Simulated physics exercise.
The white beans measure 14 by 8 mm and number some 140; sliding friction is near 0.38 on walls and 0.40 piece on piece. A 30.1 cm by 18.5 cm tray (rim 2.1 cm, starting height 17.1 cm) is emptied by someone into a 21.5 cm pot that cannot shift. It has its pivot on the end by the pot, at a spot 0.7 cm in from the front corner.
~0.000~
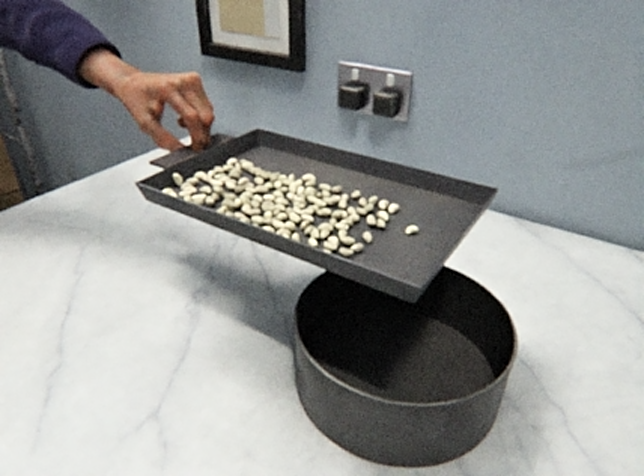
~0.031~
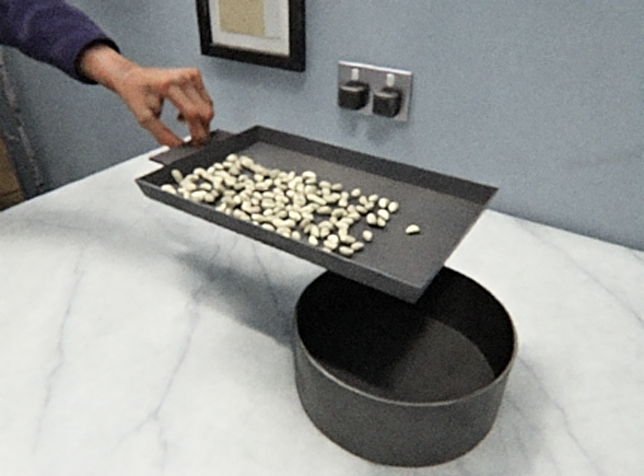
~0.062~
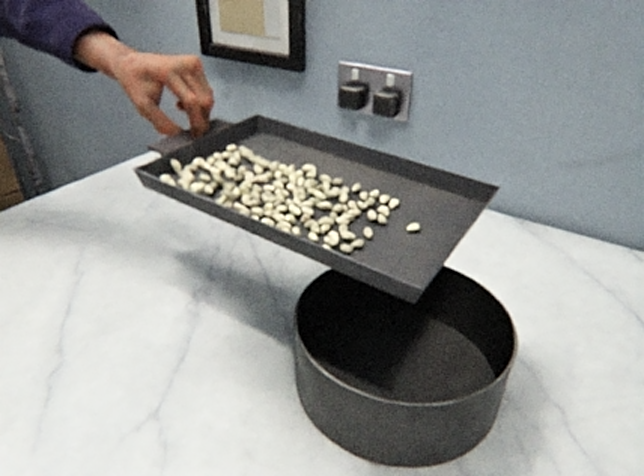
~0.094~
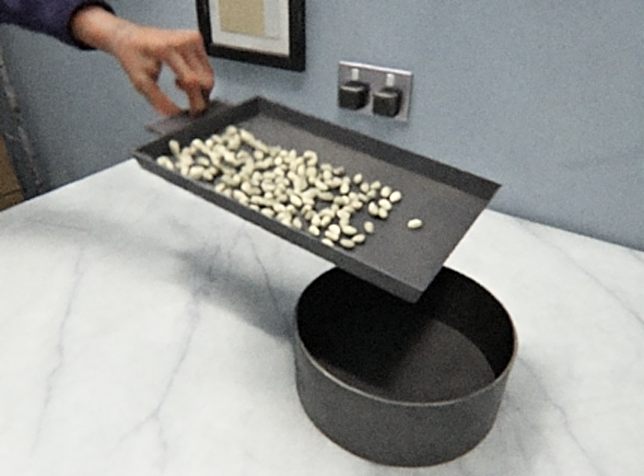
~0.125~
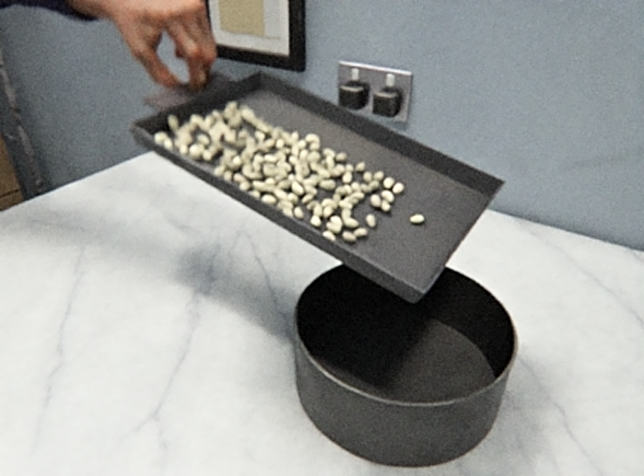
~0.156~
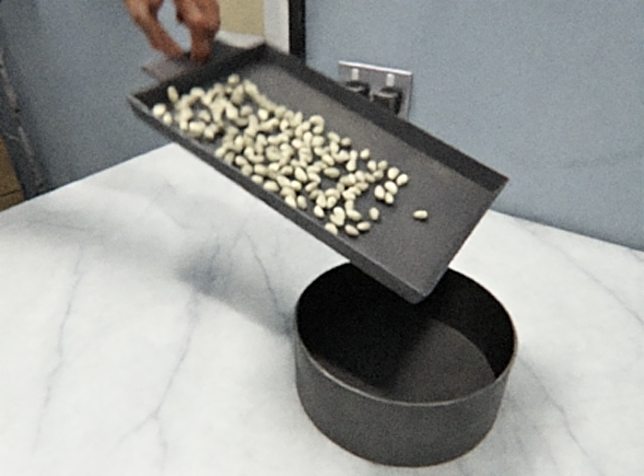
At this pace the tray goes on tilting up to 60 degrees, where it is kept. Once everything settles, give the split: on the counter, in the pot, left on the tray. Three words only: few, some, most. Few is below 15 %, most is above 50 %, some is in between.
Counter - most, pot - few, left on the tray - some.
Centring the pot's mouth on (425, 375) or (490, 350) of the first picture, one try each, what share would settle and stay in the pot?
About 55 percent the first time and about 40 percent the second.
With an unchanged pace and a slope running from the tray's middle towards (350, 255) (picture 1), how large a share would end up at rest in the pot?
Near 0 percent, give or take.
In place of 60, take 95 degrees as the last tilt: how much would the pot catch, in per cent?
I'd expect some 5 per cent in the pot.
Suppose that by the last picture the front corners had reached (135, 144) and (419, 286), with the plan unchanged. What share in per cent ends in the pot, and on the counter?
Pot 0 % / counter 70 %.
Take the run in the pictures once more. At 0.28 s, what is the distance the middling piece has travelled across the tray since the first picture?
0 cm.
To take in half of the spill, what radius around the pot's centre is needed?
Roughly 26 cm from the centre.
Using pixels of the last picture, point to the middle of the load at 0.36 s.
Load centre, approx.: (355, 96) px.
After 0.28 s, tilt 44 degrees; the tray holds 100 %, the pot 0 %.
After 0.36 s, tilt 57 degrees; the tray holds 100 %, the pot 0 %.
After 0.57 s, tilt 60 degrees; the tray holds 60 %, the pot 0 %.
In the end, at 2.2 s, counter 65 %, pot 5 %, tray 25 %.
